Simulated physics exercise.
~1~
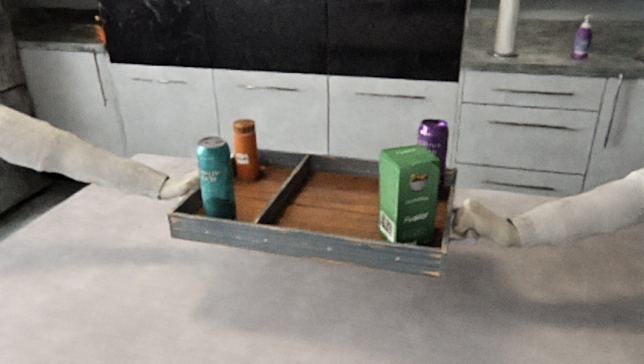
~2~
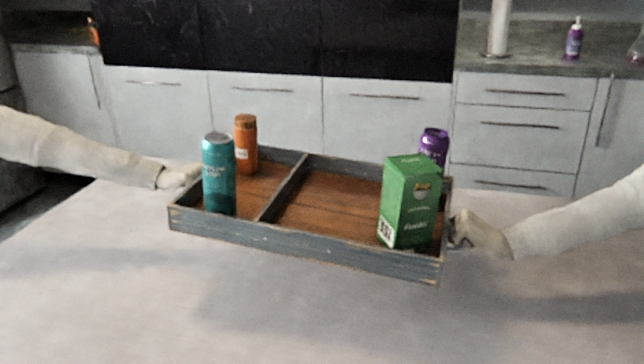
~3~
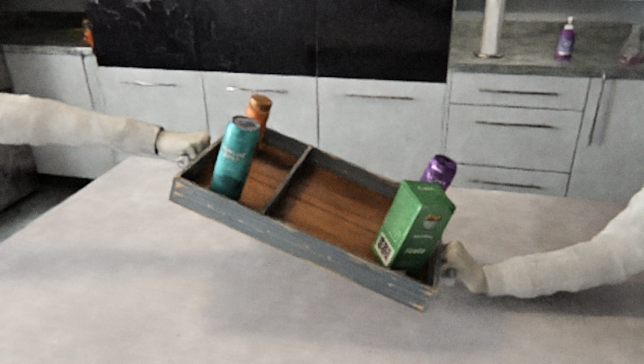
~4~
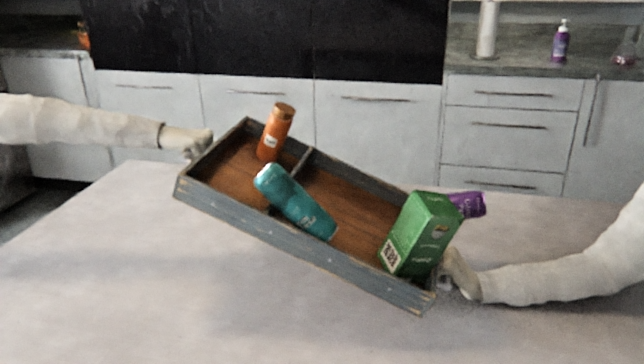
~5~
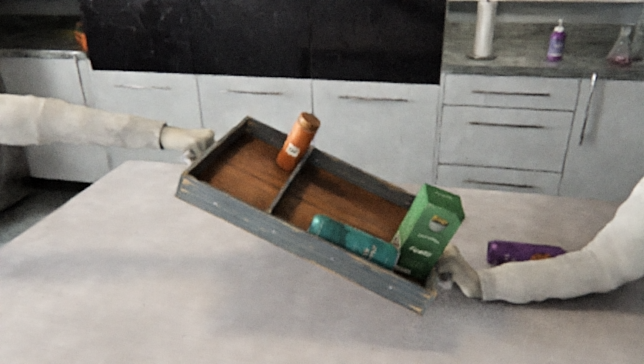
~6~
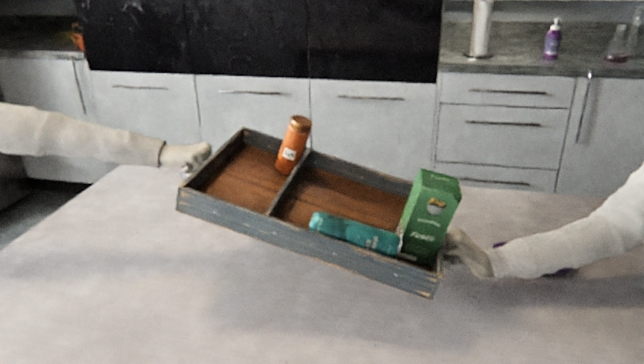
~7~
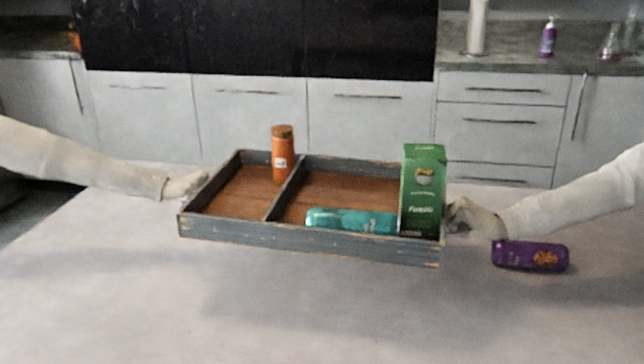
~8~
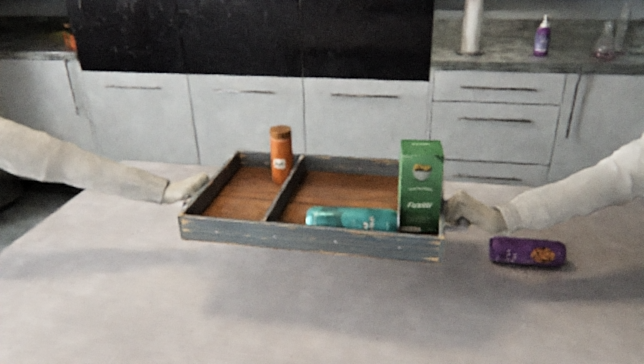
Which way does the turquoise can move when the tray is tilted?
The turquoise can moves to the right, crossing the tray's divider and ending up on its side near the green carton.
